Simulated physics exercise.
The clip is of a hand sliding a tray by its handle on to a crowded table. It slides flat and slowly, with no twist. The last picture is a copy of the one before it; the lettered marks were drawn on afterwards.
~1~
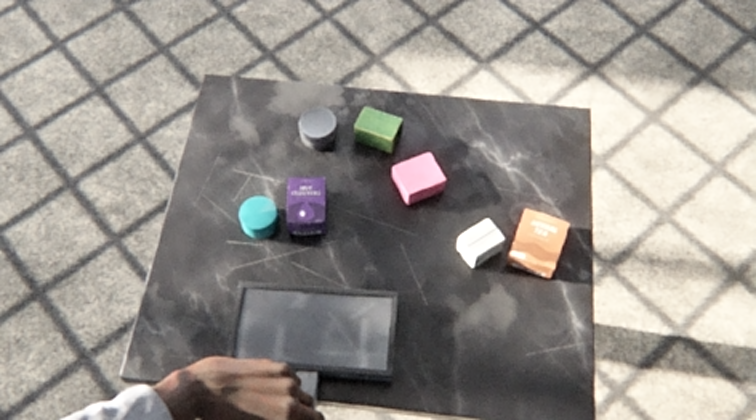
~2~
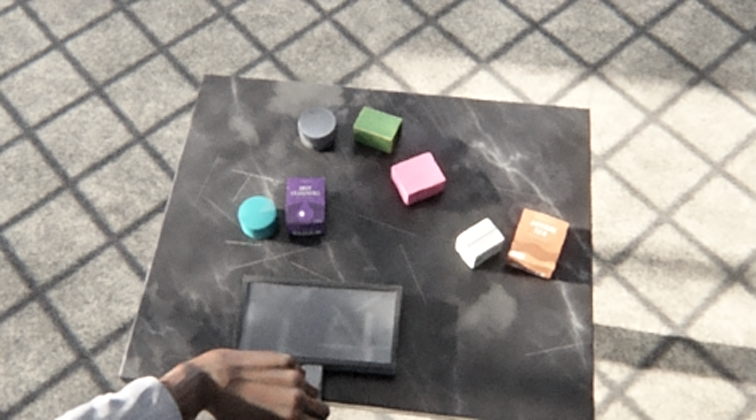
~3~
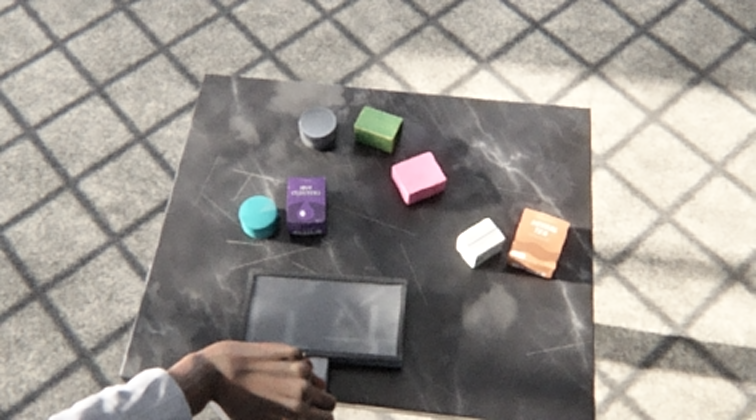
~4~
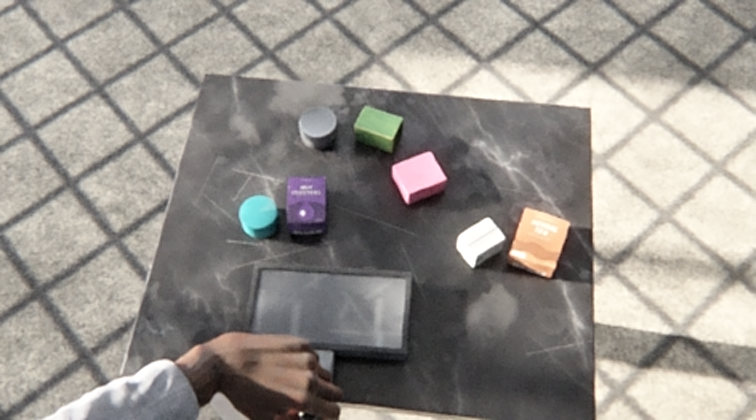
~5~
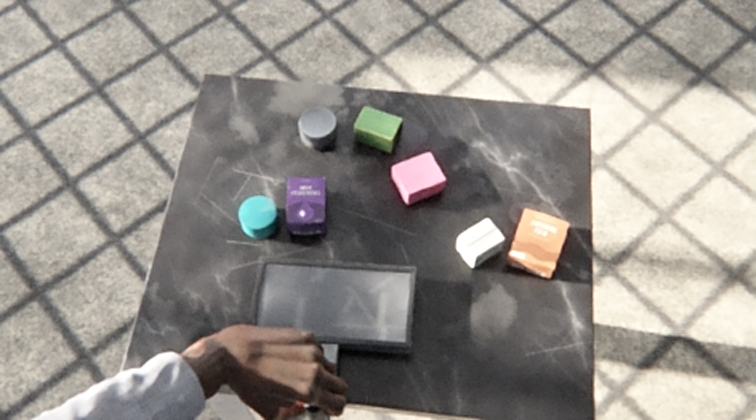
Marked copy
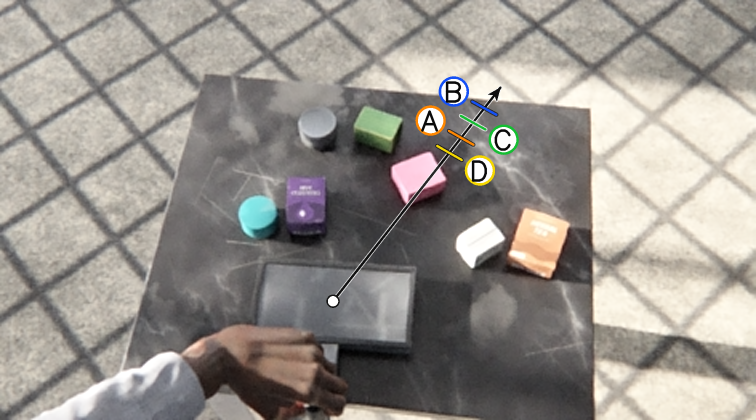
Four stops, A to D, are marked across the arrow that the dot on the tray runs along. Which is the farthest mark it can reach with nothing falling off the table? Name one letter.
No farther than A.
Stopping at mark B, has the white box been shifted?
By then, yes.
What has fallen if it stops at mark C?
The pink block goes over.
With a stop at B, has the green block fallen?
Yes.
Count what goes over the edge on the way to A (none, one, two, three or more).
The count is none.
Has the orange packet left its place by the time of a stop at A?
By then, yes.
On the marked copy, A at (461, 138); B at (485, 108); C at (473, 122); D at (449, 153); the arrow from (333, 301) to (501, 88); the white dot at (333, 301).
Following A. Soon after the start, tray (382, 243); purple packet (318, 178); orange packet (537, 244).
Later, tray (427, 185); orange packet (555, 245); grey tub (309, 108).
In the end, tray (461, 143); pink block (447, 96); green block (391, 94); nothing has fallen.
As for the rest, B drops the green block and pink block; C drops the pink block; D is safe but short.
